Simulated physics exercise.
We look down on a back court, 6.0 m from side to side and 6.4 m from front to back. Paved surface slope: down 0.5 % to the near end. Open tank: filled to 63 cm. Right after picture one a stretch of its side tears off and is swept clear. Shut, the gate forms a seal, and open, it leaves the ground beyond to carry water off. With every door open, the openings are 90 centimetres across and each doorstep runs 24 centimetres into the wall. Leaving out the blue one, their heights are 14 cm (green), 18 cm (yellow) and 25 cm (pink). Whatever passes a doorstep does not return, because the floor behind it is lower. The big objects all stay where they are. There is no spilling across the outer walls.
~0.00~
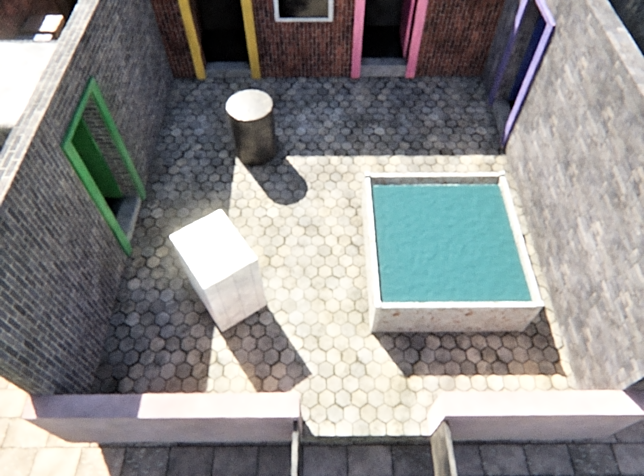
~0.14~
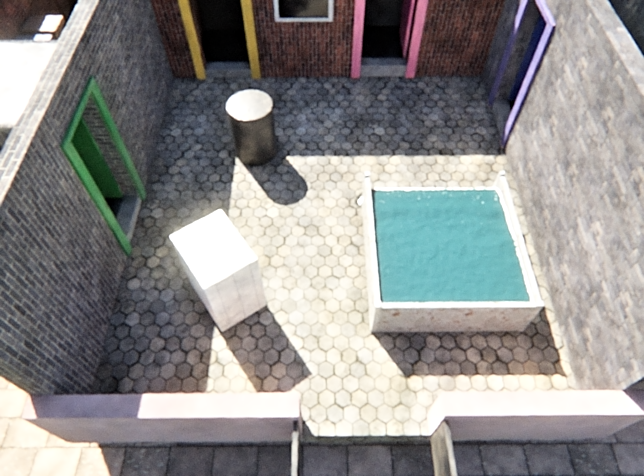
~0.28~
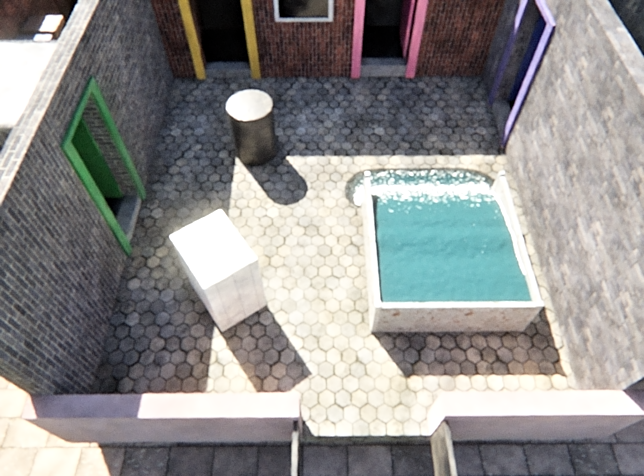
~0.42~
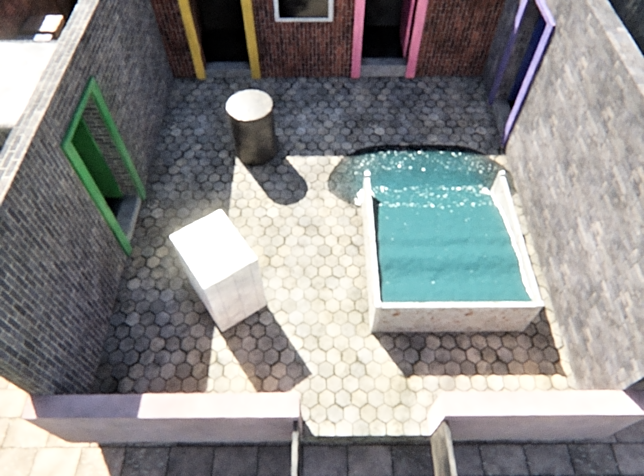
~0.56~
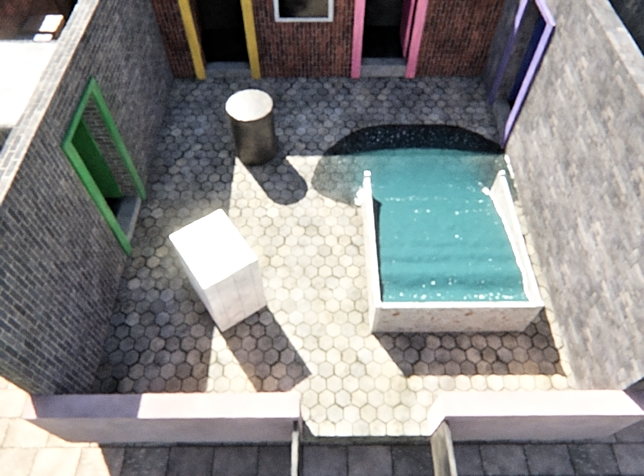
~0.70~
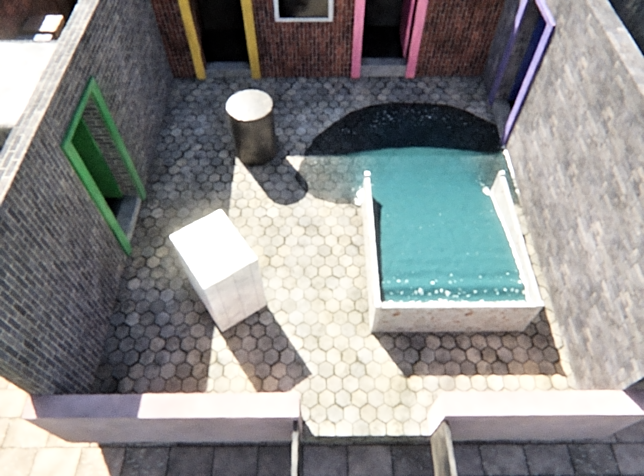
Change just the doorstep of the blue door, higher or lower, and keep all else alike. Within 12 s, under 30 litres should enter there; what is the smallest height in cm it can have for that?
Around 16 cm.
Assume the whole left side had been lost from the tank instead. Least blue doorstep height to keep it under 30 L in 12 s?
About 9.0 centimetres.
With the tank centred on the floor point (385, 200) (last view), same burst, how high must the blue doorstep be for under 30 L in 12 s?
I'd put it at close to 12.5 cm.
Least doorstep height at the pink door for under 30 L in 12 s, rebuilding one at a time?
Pink door - some 25 centimetres.
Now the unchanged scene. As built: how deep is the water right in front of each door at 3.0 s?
Depths in cm: Green 0, yellow 12, pink 27, blue 23.
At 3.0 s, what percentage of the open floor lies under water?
Around 40 per cent of the floor.
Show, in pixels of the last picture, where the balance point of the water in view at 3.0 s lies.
Look at about (393, 141) in the last view.
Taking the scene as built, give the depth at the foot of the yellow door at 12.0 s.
The depth there is around 4.5 cm.
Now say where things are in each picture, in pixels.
The open tank at (444, 237) is whole and still, 63 cm deep; the blue door at (515, 77) is dry, in the first frame.
The front is at a hidden place, 0.3 m from the gap on the far side; 0.5 m2 of floor is wet, 63 cm left at the back, in the second frame.
Water pours out on the far side and has run 0.7 m, to (378, 172); about 11 cm deep outside, 63 cm at the back, in the third frame.
The gap is on the far side, the front 1.3 m out at (428, 148); the back of the open tank holds 63 cm, in the fourth frame.
Water pours out on the far side and has run 1.8 m, to (377, 129); about 7 cm deep outside, 59 cm at the back, in the fifth frame.
Water pours out on the far side and has run 2.4 m, to (388, 106); about 6 cm deep outside, 52 cm at the back; 0.2 m in a straight line remain to the blue door at (515, 77), in the sixth frame.
After 1.4 s water covers 35 % of the floor, deepest (34 cm) near (471, 79); 14 cm at the blue door, 0 litres in over its 19 cm doorstep.
After 3.0 s water covers 40 % of the floor, deepest (30 cm) near (490, 110); 23 cm at the blue door, 4 litres in over its 19 cm doorstep.
After 12.0 s water covers 100 % of the floor, deepest (13 cm) near (560, 341); 6 cm at the blue door, 16 litres in over its 19 cm doorstep.
At the blue door as built, the water arrived by 0.8 s and peaked near 25 cm at 3.2 s.
With a doorstep of 13.5 cm, 51 litres would have come in within the 12 s; with 18 cm, 19 litres. So under 30 litres takes about 16 cm.
